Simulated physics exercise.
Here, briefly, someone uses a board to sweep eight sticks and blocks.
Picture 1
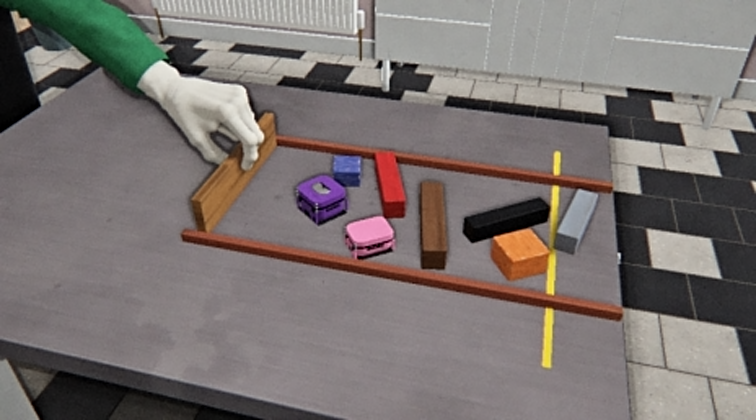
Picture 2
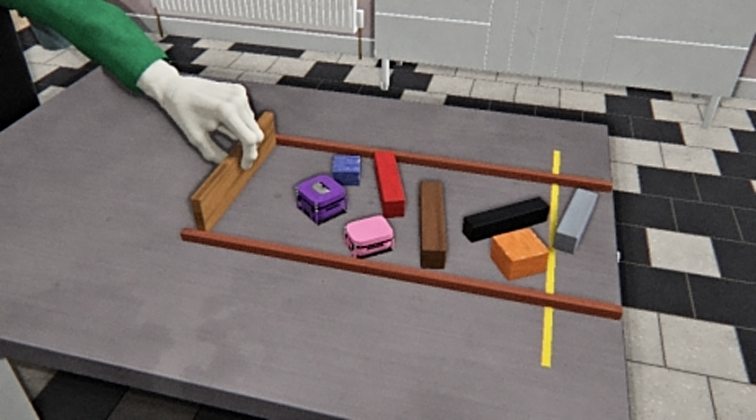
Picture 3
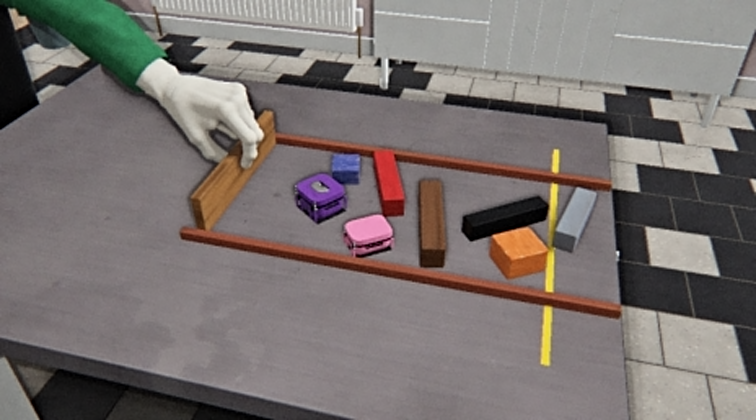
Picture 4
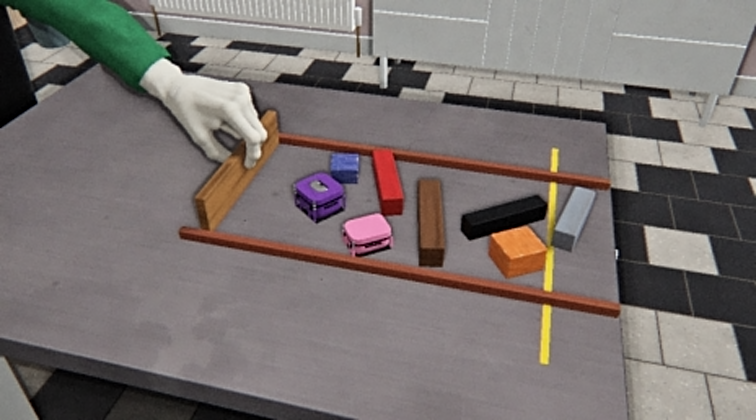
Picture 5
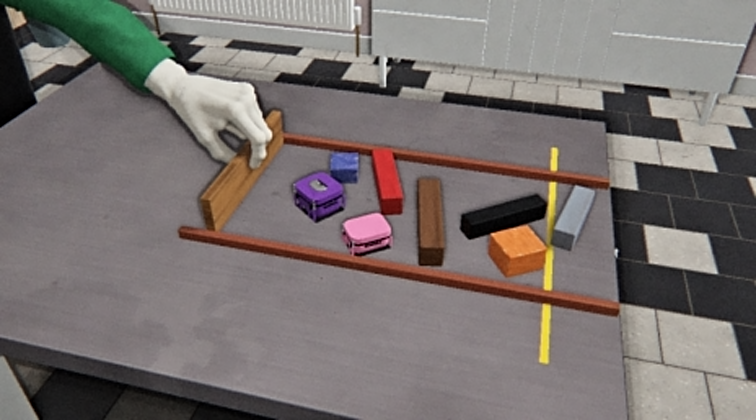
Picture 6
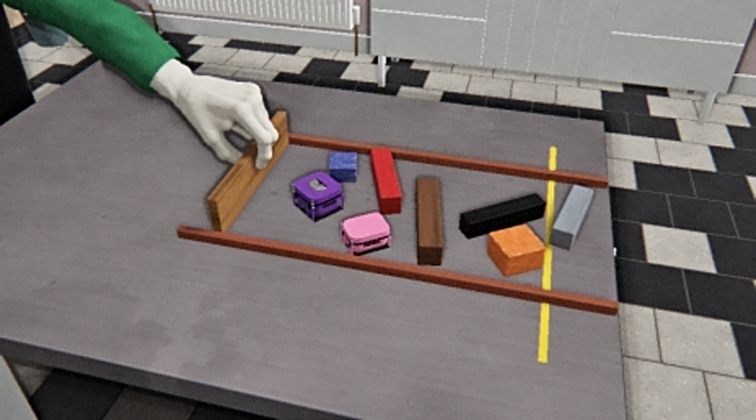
On a grey table, a gloved hand holds a wooden board between two reddish rails and slides it slightly right toward eight blocks and small cases, which stay in place around and before a yellow tape line.
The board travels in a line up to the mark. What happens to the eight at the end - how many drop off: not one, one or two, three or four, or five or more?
The count of those that drop off: Three or four.
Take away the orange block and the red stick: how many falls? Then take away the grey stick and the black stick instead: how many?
The count is 2 in one try and 2 in the other, in that order.
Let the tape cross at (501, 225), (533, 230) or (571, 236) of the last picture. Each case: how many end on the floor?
Tallies in the order given: 1, 3, 5.
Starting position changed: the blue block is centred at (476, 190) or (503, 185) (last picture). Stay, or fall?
First spot: It remains in place; second spot: It remains in place.
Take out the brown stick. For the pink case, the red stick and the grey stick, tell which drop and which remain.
So the pink case keeps its place, the red stick keeps its place and the grey stick goes down.
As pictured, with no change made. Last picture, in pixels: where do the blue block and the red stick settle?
Final positions: Near (566, 202); near (597, 205).
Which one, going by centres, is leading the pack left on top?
It's the red stick.
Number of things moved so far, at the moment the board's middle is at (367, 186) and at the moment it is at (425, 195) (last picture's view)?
Tally at point one: 5; at point two: 7.
Early on, none off yet; grey stick at rest near (572, 216); orange block at rest near (516, 251); black stick at rest near (503, 215).
A while later, none off yet; grey stick moving near (576, 217); orange block travelled about its own width near (553, 267); black stick travelled a little near (552, 222).
Finally, the number that fall off is three or four; lost, brown stick, black stick, orange block and grey stick.
